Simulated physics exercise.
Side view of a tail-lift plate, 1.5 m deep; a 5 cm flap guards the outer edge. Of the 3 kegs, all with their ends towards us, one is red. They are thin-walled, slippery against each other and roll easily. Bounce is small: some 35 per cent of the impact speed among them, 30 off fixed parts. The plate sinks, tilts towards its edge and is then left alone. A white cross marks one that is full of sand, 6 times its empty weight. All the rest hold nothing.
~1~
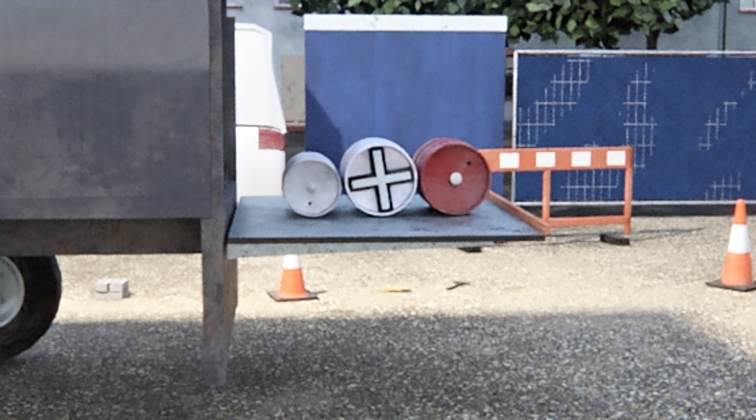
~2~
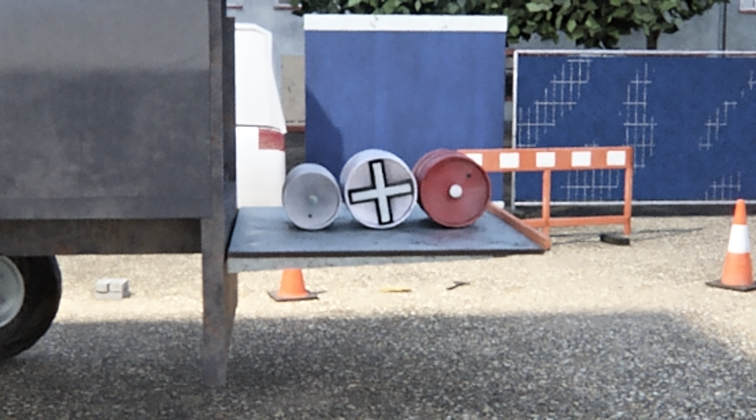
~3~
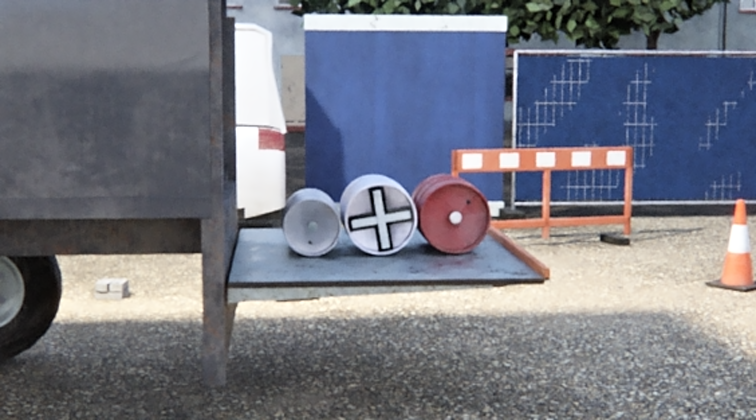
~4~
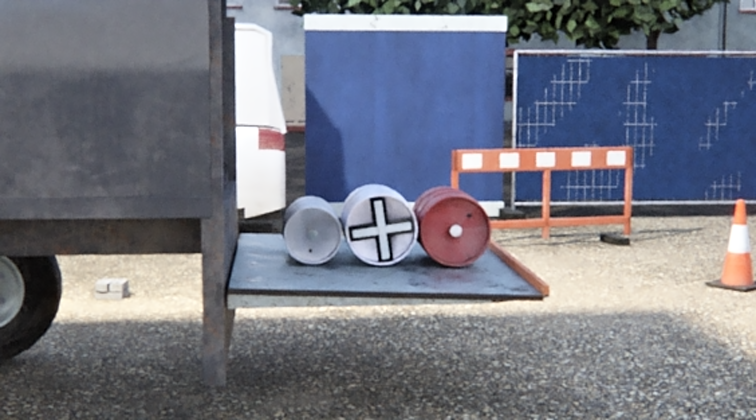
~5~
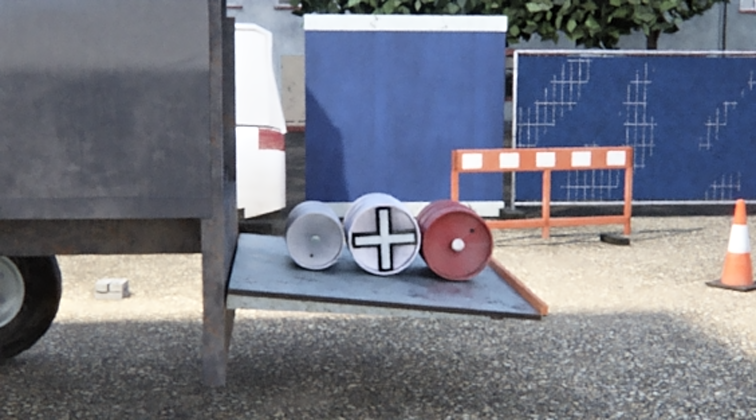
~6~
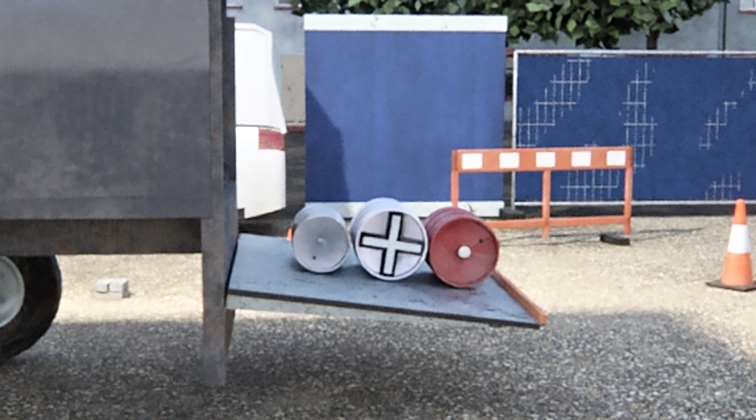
A tail-lift plate behind a dark truck sank with three kegs side by side on it, then its outer edge tilted down to the right, and the kegs shifted slightly right.
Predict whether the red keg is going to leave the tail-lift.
Red jumps the stop.
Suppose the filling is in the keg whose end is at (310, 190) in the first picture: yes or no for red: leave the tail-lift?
In that case red yes.
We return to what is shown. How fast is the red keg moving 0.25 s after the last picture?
Near 0.4 m/s.
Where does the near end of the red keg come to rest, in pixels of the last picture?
At about (736, 357).
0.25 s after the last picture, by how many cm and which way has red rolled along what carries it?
Red 10 right.
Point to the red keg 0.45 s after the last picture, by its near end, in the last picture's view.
Near (499, 254).
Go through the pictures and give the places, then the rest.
The first frame shows red at (457, 180); plate level; stop at (548, 230); white cross at (381, 180).
The second frame shows red at (457, 192); plate level.
The third frame shows red at (457, 219); plate level.
The fourth frame shows red at (457, 232); plate tilted 2°; stop at (547, 290).
The fifth frame shows red at (459, 246); plate tilted 6°.
The sixth frame shows red at (465, 253); plate tilted 7°; stop at (544, 319).
Then, 0.25 s after the last picture, red is on the plate, 20 cm from the stop, rolling right; 0 of 3 are off.
Then, 0.45 s after the last picture, red is on the plate, 10 cm from the stop, rolling right; 0 of 3 are off.
Then, 0.75 s after the last picture, red is on the plate, 5 cm from the stop, rolling right; 0 of 3 are off.
Then, 0.95 s after the last picture, red is over the stop and falling; 1 of 3 is off.
At rest (5.45 s after the last picture), red is on the ground; 2 of 3 are off.
